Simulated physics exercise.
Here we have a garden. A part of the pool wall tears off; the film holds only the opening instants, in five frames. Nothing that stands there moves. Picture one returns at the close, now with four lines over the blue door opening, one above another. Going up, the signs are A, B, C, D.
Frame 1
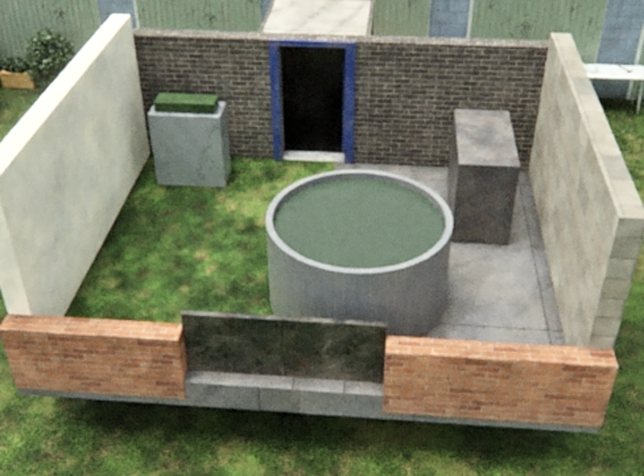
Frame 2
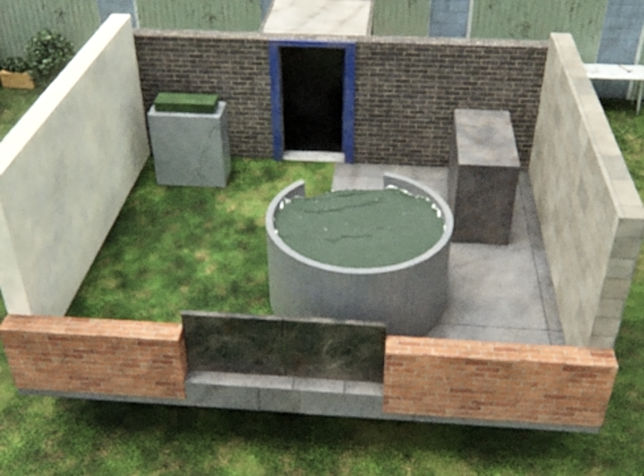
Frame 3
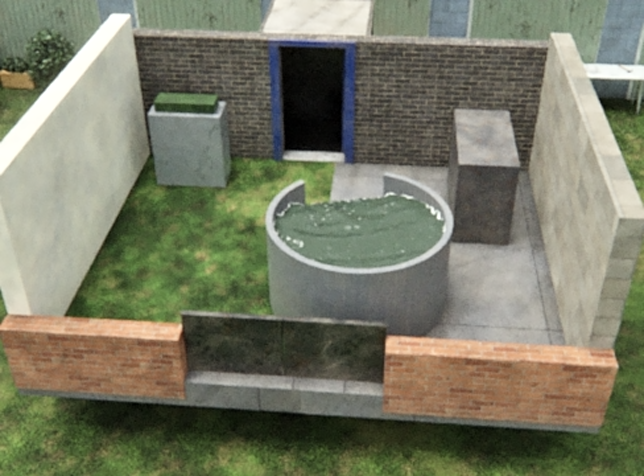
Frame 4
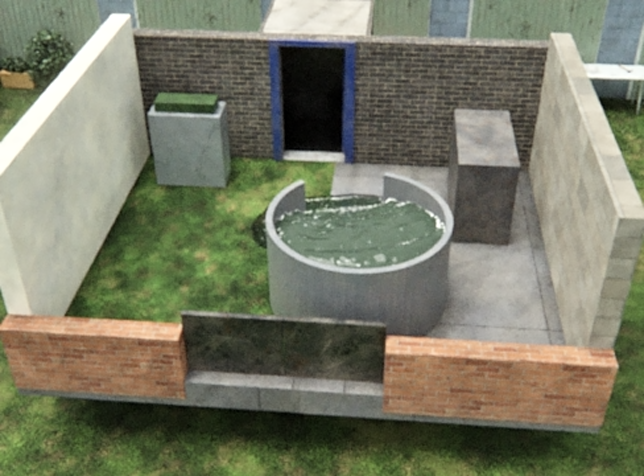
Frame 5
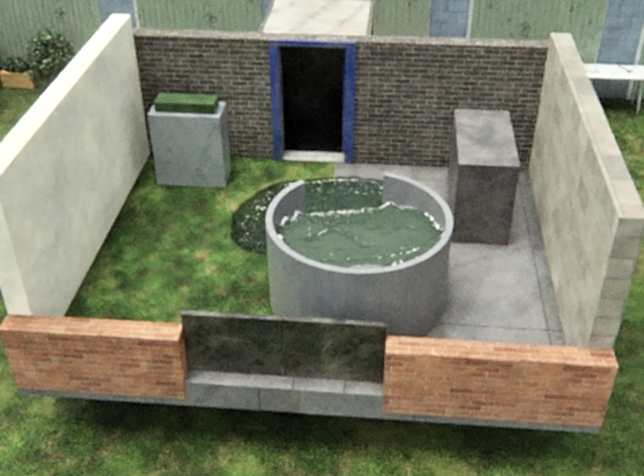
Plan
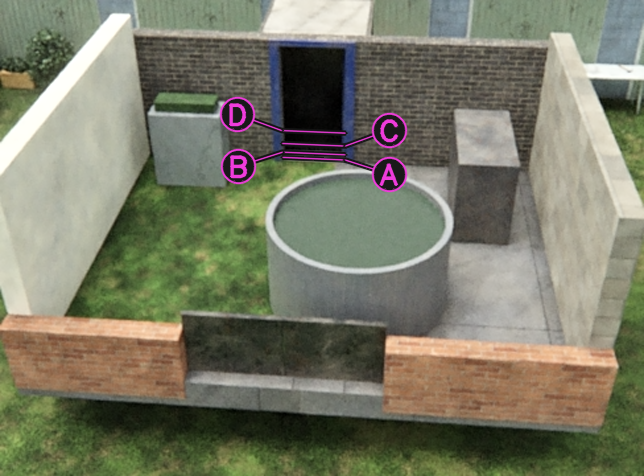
Green water pours through a gap in the round pool's back wall onto the grass.
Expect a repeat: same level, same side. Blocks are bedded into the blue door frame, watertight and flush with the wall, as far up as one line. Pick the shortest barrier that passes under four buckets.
Take D.
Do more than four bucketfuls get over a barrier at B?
Yes, that goes wrong.
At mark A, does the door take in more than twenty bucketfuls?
Yes, it does.
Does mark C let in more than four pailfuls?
Yes, that goes wrong.
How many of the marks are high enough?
One.
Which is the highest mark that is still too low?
It is C.
On the marked copy, A at (313, 158); B at (313, 153); C at (313, 144); D at (313, 131); from the bottom up A, B, C, D.
With A, dozens of bucketfuls pour in.
With B, dozens of bucketfuls pour in.
With C, about 11 bucketfuls get in.
With D, a splash gets over, under a bucket.
